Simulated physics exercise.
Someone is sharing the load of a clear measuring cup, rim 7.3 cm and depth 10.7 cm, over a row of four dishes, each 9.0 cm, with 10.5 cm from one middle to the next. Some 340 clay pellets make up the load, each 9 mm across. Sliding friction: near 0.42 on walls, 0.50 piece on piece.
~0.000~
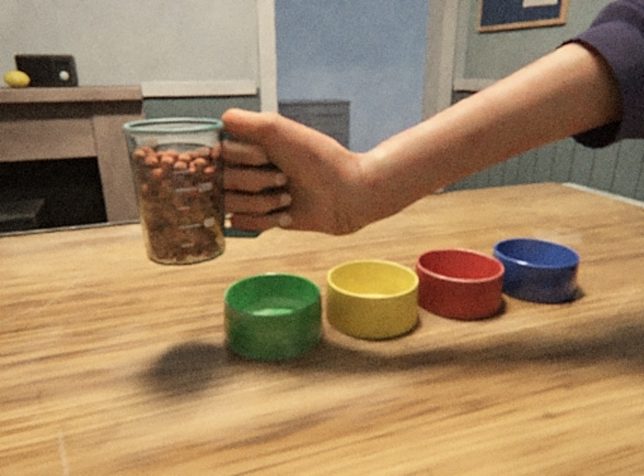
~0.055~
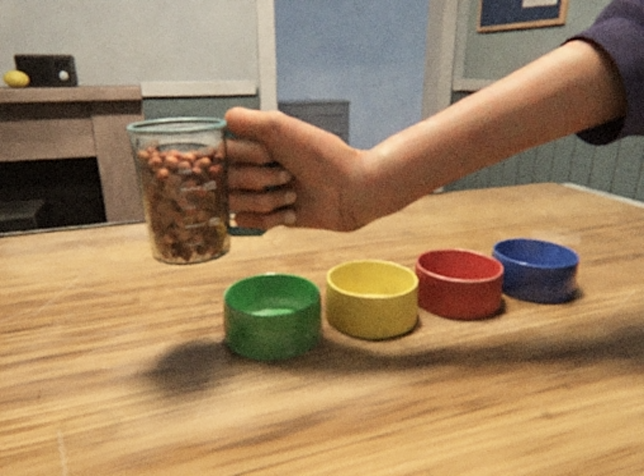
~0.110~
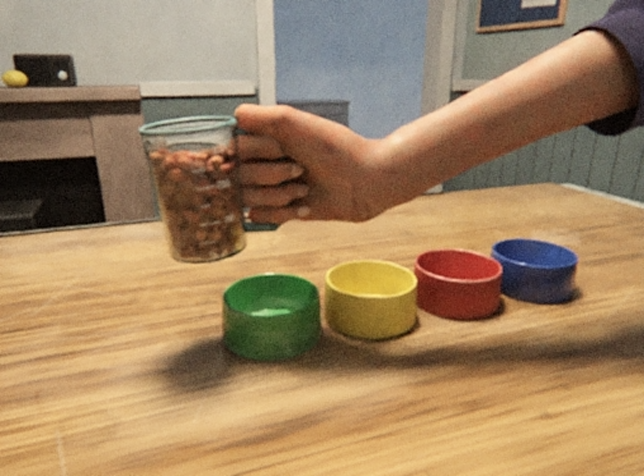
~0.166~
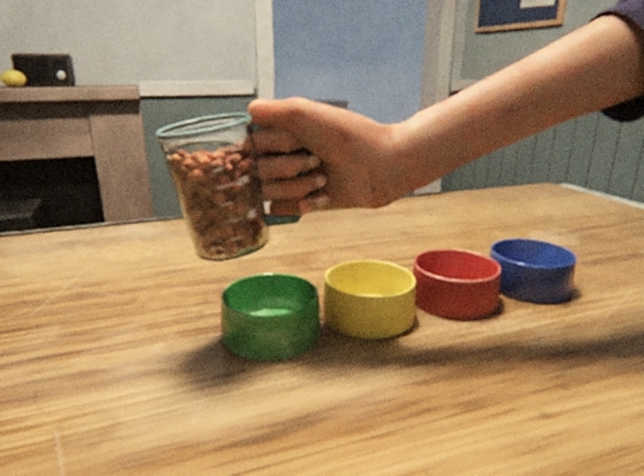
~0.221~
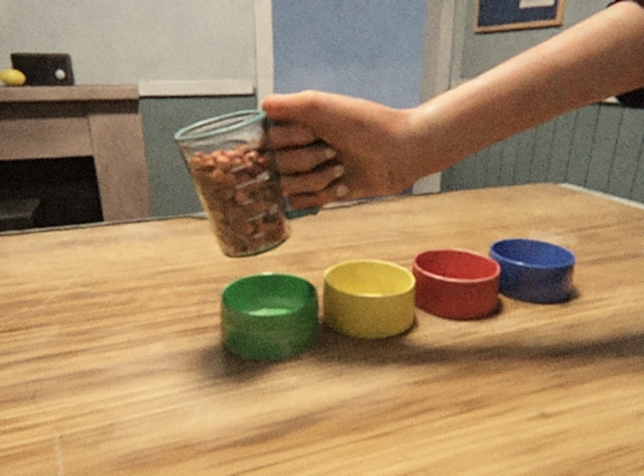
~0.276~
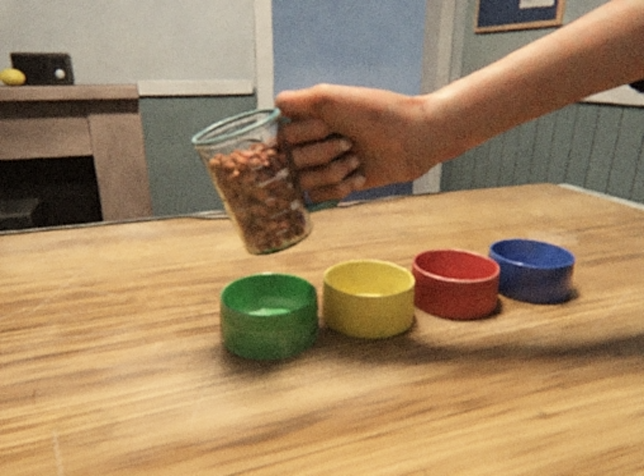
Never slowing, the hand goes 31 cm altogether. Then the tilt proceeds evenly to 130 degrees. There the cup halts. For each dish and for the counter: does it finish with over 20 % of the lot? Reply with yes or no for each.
Red: Yes, blue: No, green: No, yellow: No, counter: Yes.
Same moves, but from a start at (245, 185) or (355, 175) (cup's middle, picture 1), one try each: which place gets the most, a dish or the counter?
Most lands at red the first time and at blue the second time.
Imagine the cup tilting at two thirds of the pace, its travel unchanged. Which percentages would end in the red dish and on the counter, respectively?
Then: Red 60, counter 30.
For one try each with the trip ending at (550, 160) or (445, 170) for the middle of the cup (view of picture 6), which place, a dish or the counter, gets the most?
The biggest share goes to counter first, then to yellow.
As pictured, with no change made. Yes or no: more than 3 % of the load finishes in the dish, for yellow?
Yellow yes.
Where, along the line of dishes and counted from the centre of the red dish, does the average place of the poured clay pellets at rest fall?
I'd say about 3 cm, heading down the x axis.
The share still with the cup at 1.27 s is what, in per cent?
Around 95 in a hundred.
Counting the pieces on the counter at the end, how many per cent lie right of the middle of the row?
Estimated share comes to about 30 per cent.
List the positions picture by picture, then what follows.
The first picture shows cup at (181, 191), tilt 0 degrees, lip at (125, 127), moved 0.0 cm; middle of the pieces at (182, 198); green dish at (273, 293); yellow dish at (372, 278); red dish at (459, 264); blue dish at (536, 252).
The second picture shows cup at (186, 190), tilt 1 degrees, lip at (129, 128), moved 0.4 cm; middle of the pieces at (187, 198).
The third picture shows cup at (199, 189), tilt 4 degrees, lip at (141, 131), moved 1.6 cm; middle of the pieces at (201, 197).
The fourth picture shows cup at (219, 187), tilt 9 degrees, lip at (159, 134), moved 3.4 cm; middle of the pieces at (221, 195).
The fifth picture shows cup at (239, 185), tilt 14 degrees, lip at (176, 138), moved 5.1 cm; middle of the pieces at (241, 192).
The sixth picture shows cup at (259, 184), tilt 19 degrees, lip at (195, 142), moved 6.9 cm; middle of the pieces at (261, 190); green dish at (269, 293); yellow dish at (369, 278); red dish at (455, 264); blue dish at (531, 252). The cup turns about 90 degrees a second and travels 32 cm a second.
After 0.87 s, tilt 71 degrees; cup holds 100 %.
Then, at 1.27 s, tilt 106 degrees; cup holds 95 %.
Then, at 1.75 s, tilt 130 degrees; cup holds 0 %, red 70 %, yellow 5 %.
By 2.4 s all is still; red 65 %, blue 0 %, green 0 %, yellow 5 %, counter 30 %.
